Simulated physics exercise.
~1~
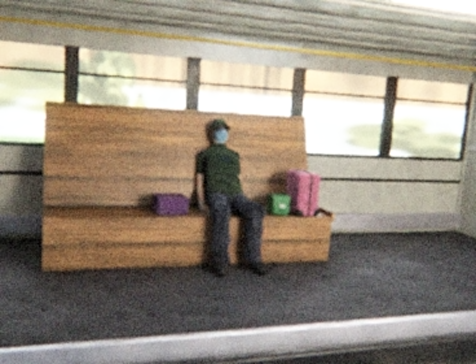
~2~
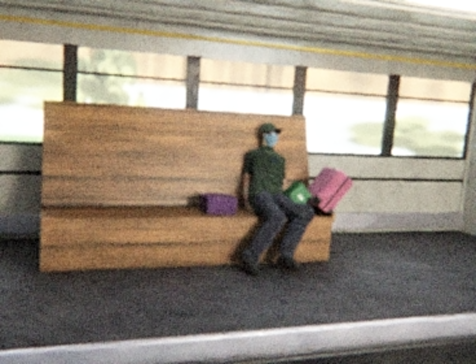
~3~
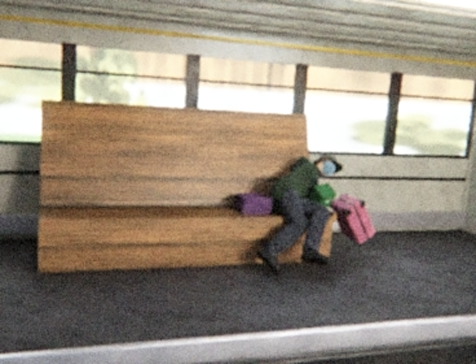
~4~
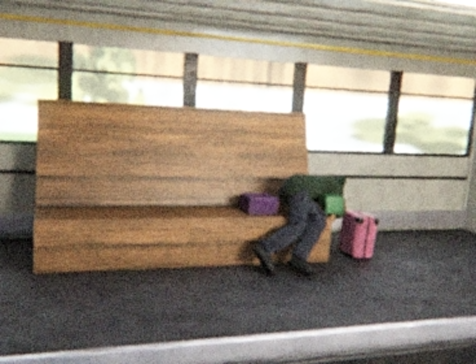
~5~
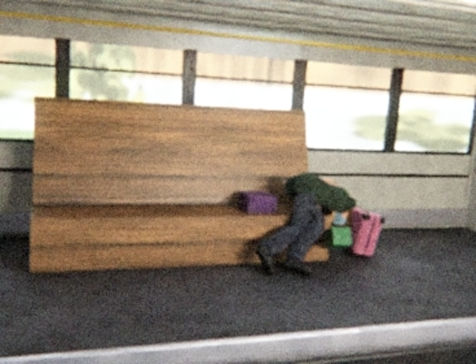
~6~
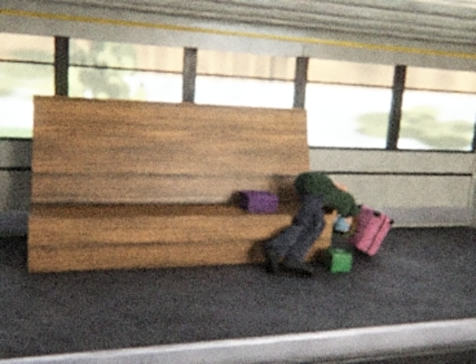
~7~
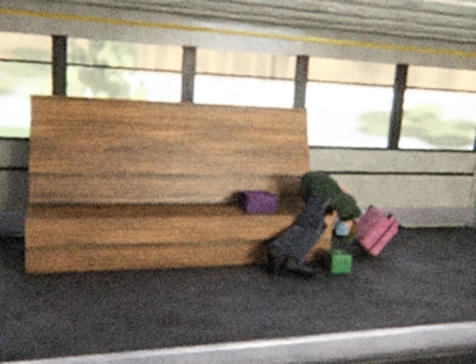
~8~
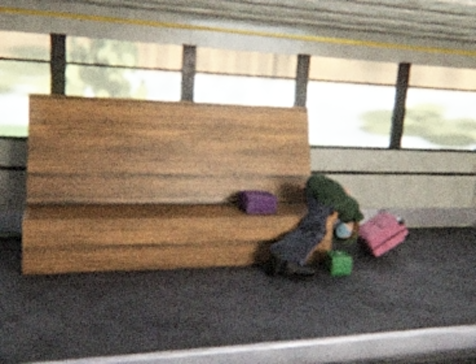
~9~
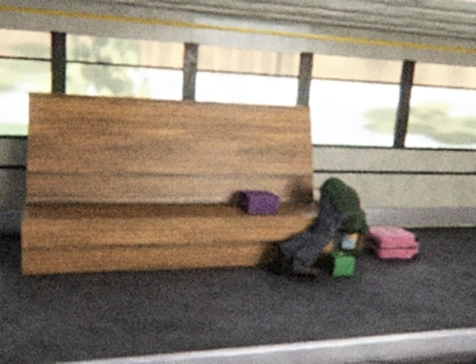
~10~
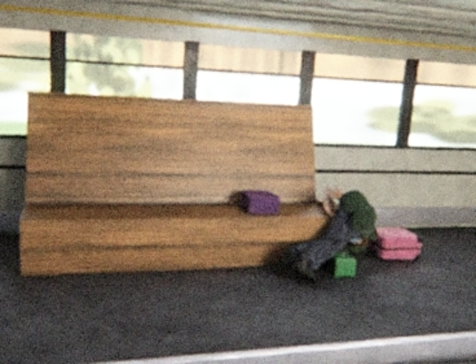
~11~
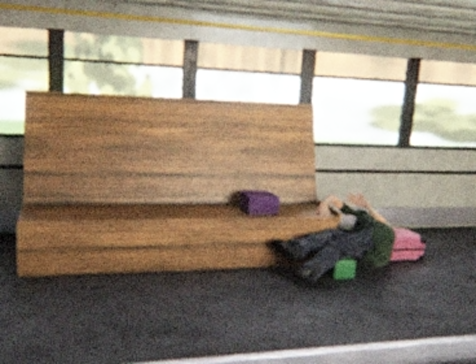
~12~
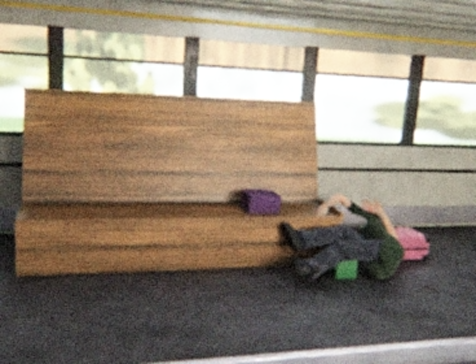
In a train carriage, a slumped passenger slid right along a wooden bench and toppled over its end, the pink case and green tub dropping off too, and finished crumpled on the floor beside them while the purple box stayed on the seat.
